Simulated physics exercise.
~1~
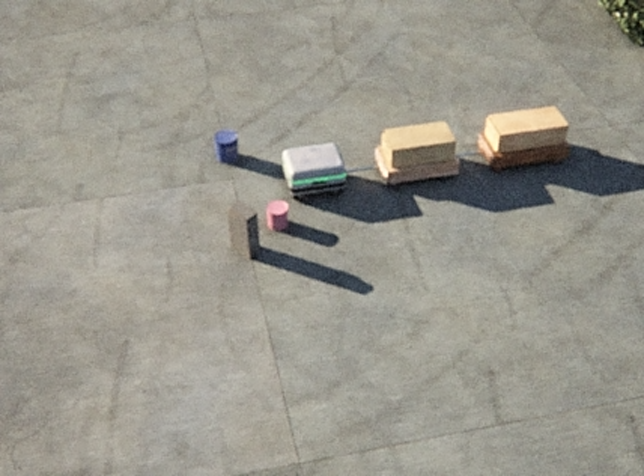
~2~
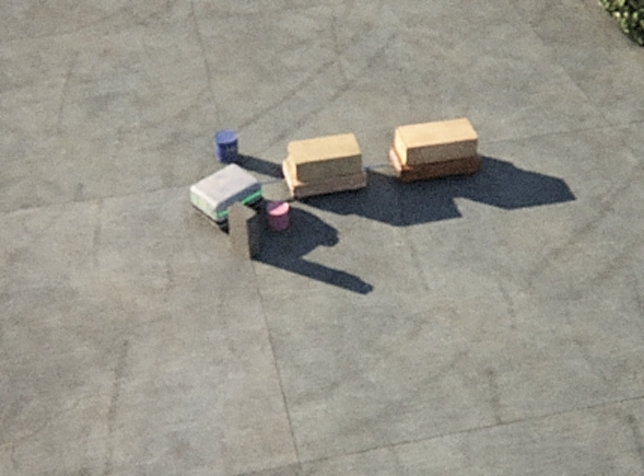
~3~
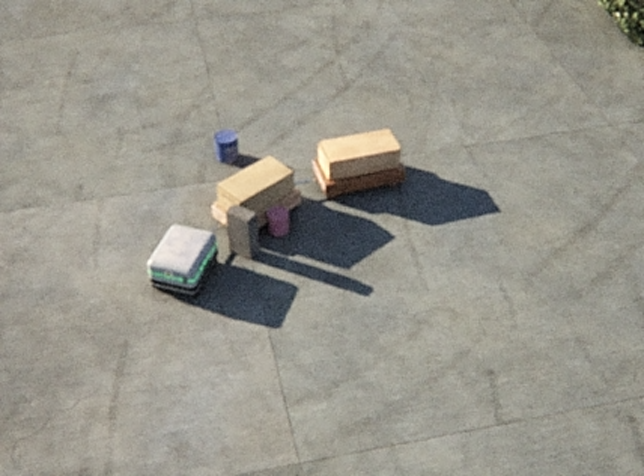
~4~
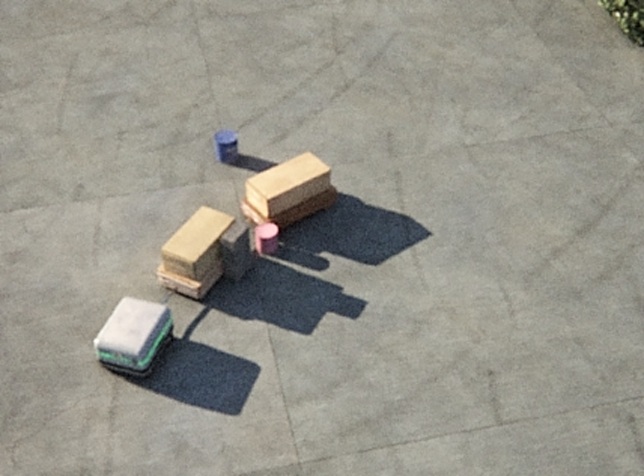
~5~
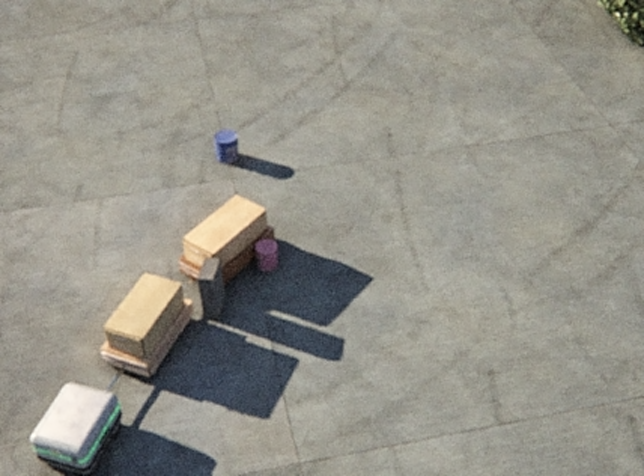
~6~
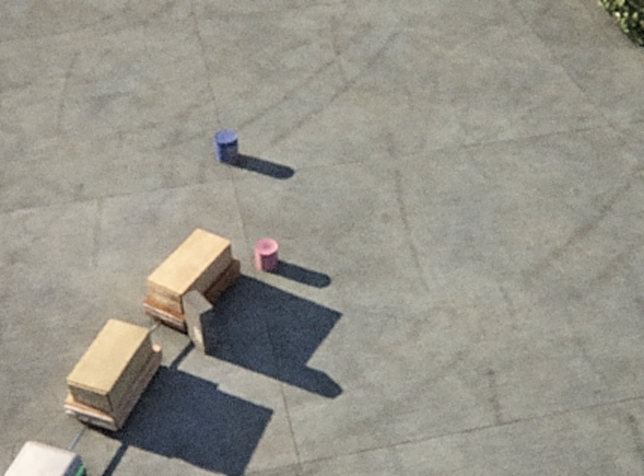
The footage shows a tug towing two box-laden carts leftward between a blue pail and a pink pail, then curving down toward the lower left. The trailing carts shift the pink pail and push along the grey box, which stays upright, while the blue pail remains in place.
